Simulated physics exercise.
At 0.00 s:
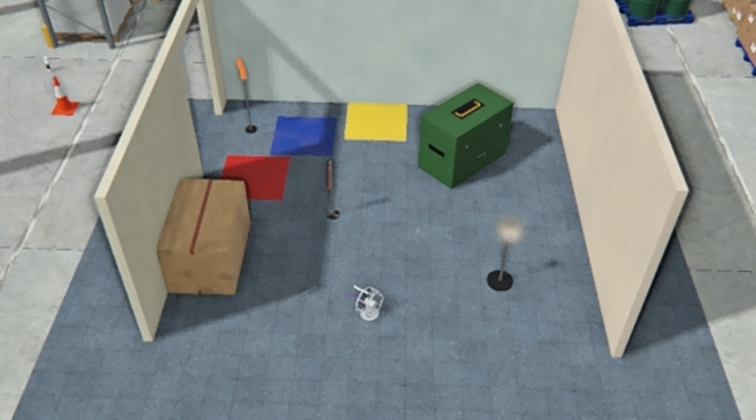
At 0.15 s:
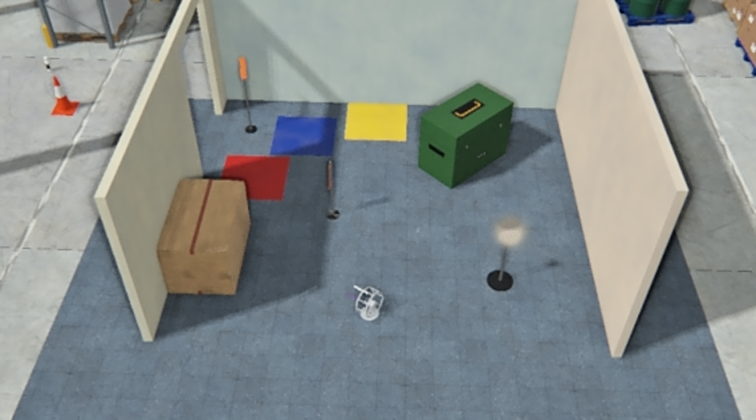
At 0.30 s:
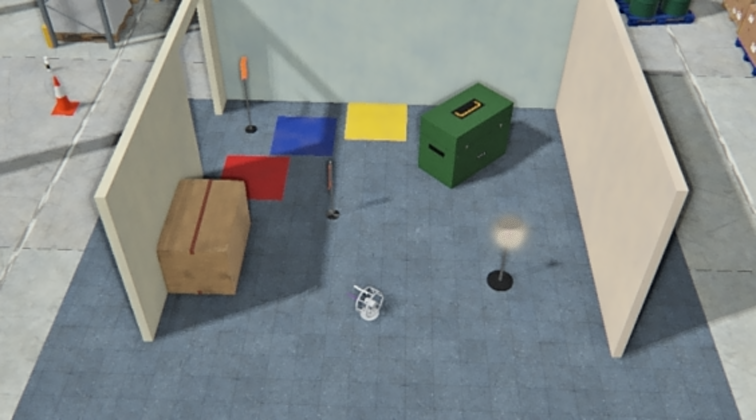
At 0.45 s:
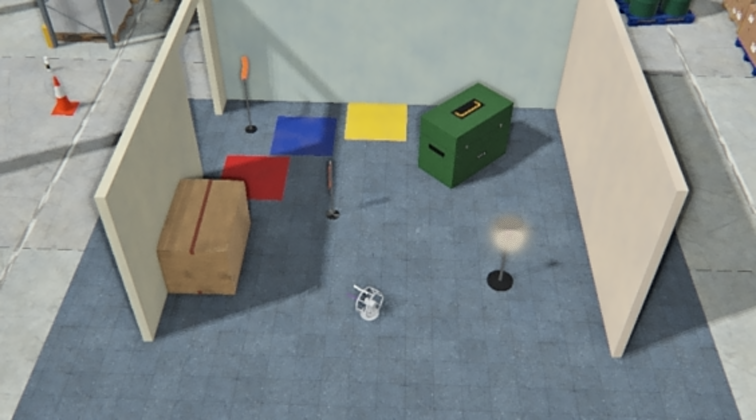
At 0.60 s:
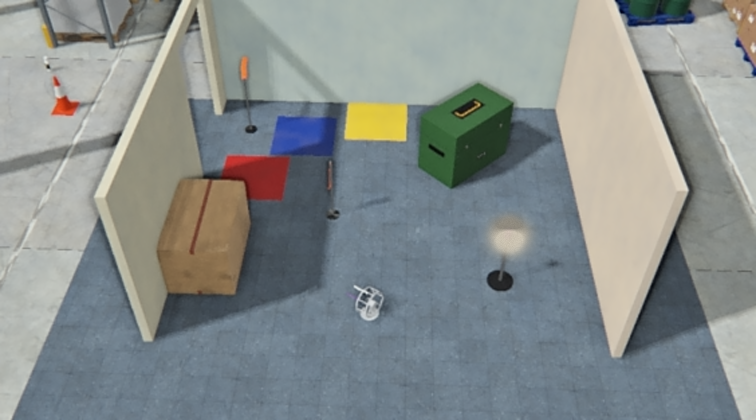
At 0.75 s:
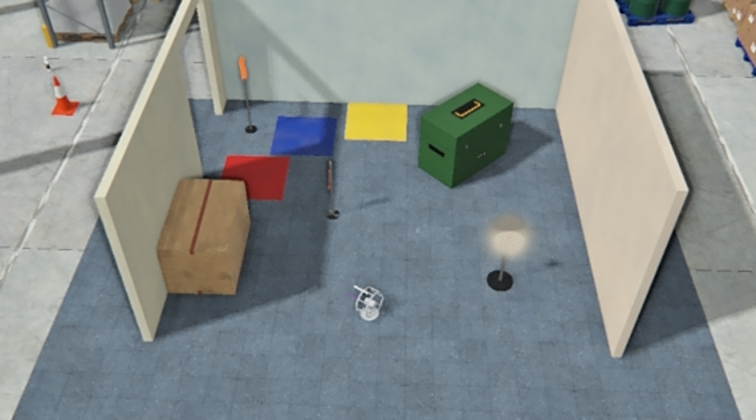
A pale puff of dust hangs over the dark-based post at right, thickening slightly and barely shifting, while the small white device, green case, large brown carton and red, blue and yellow floor squares stay still.
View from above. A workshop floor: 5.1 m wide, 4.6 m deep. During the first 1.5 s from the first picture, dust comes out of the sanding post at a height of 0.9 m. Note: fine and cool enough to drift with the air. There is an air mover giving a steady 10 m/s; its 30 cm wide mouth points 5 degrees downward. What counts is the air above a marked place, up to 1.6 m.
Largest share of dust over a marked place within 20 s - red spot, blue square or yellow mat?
It is the red one.
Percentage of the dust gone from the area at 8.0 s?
About 10 %.
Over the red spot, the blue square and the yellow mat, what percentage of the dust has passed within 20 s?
50 % red, 5 % blue, 10 % yellow.
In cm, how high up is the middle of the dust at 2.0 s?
I'd put it at around 80 cm up.
By 2.0 s we count, 0 % has passed over the blue square, 0 % over the red spot and 0 % over the yellow mat, with 100 % still about or yet to come, and the middle of the rest is near (506, 245).
By 4.0 s we count, 0 % has passed over the blue square, 0 % over the red spot and 0 % over the yellow mat, with 100 % still about or yet to come, and the middle of the rest is near (497, 271).
By 8.0 s we count, 2 % has passed over the blue square, 21 % over the red spot and 2 % over the yellow mat, with 92 % still about or yet to come, and the middle of the rest is near (474, 287).
By 20.0 s we count, 5 % has passed over the blue square, 51 % over the red spot and 11 % over the yellow mat, with 25 % still about or yet to come, and the middle of the rest is near (526, 274).
